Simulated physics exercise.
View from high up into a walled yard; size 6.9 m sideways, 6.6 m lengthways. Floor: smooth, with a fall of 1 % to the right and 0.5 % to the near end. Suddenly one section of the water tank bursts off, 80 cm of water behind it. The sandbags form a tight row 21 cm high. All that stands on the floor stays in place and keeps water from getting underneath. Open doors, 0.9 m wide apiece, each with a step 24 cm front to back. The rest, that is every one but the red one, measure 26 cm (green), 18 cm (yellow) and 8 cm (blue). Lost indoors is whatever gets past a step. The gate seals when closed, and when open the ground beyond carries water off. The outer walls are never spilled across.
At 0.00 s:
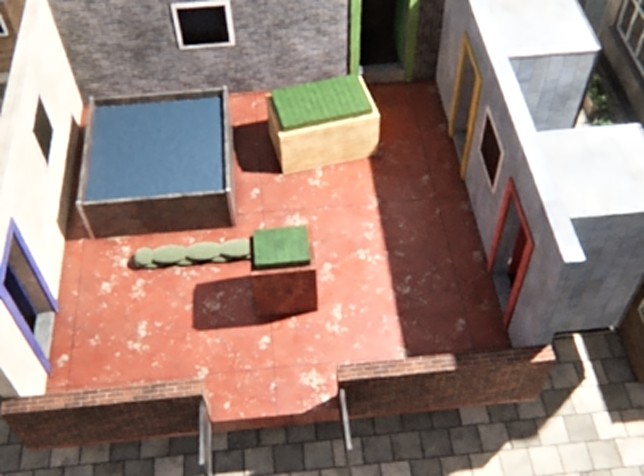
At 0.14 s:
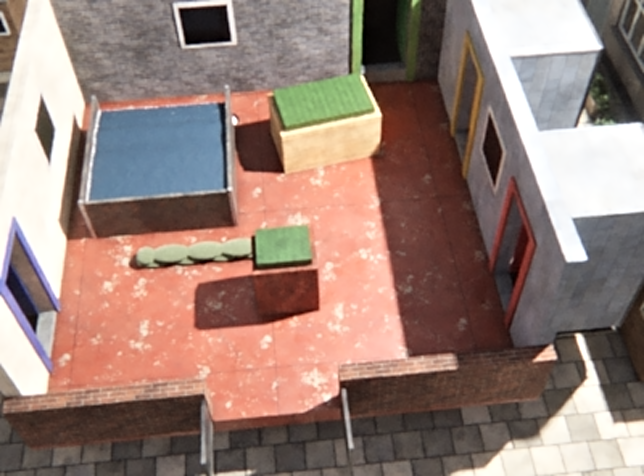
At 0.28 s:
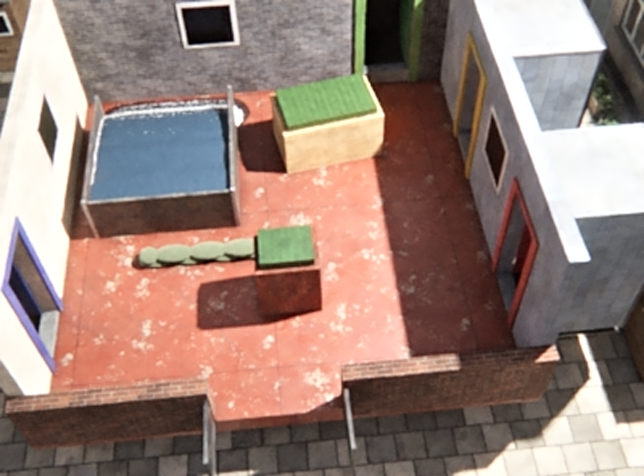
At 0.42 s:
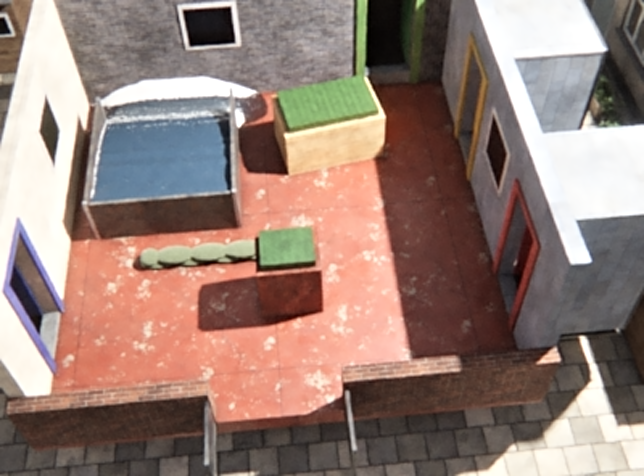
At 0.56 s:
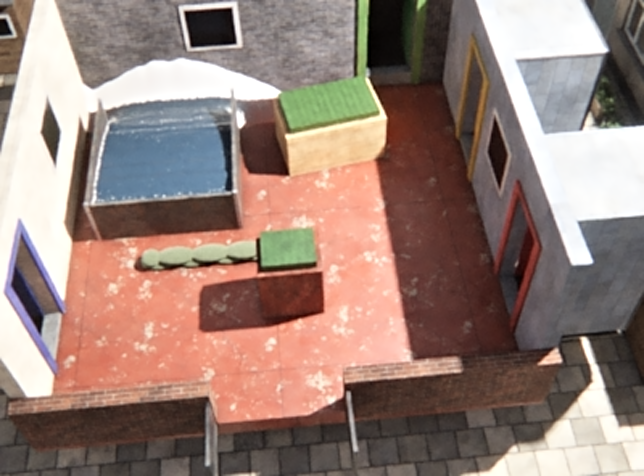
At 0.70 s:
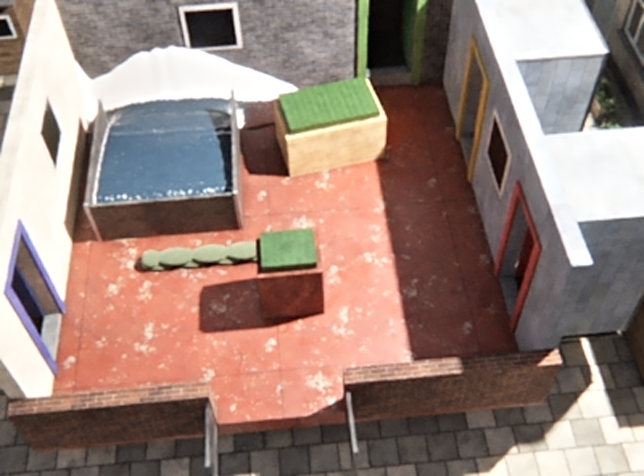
Walled yard with red floor seen from above, water tank bursting at its far side and white water spreading along the back wall.
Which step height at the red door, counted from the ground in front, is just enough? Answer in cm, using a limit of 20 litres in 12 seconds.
A height of roughly 15 cm is just enough.
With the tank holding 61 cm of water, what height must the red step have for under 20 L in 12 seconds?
Then a height close to 11.0 cm.
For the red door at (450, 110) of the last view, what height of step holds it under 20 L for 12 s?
You'd want it roughly 37 cm high.
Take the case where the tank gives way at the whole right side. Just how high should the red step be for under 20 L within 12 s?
Roughly 25 cm.
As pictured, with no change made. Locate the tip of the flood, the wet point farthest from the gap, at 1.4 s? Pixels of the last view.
Pixel close to (405, 88).
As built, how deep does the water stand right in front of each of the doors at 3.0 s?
Door by door in centimetres - green 26, yellow 15, blue 8, red 0.
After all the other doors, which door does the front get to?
The red door.
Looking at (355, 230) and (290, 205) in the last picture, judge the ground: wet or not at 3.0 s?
Note: Point one not yet reached; point two not yet reached.
After 1.4 s water covers 15 % of the floor, deepest (70 cm) near (90, 110); it has not reached the red door.
After 3.0 s water covers 40 % of the floor, deepest (52 cm) near (433, 86); it has not reached the red door.
After 12.0 s water covers 95 % of the floor, deepest (19 cm) near (525, 380); 15 cm at the red door, 218 litres in over its 5 cm step.
At the red door as built, the water arrived by 3.8 s and peaked near 17 cm at 8.6 s.
With a step of 12.5 cm, 48 litres would have come in within the 12 s; with 16.5 cm, 7 litres. So under 20 litres takes about 15 cm.
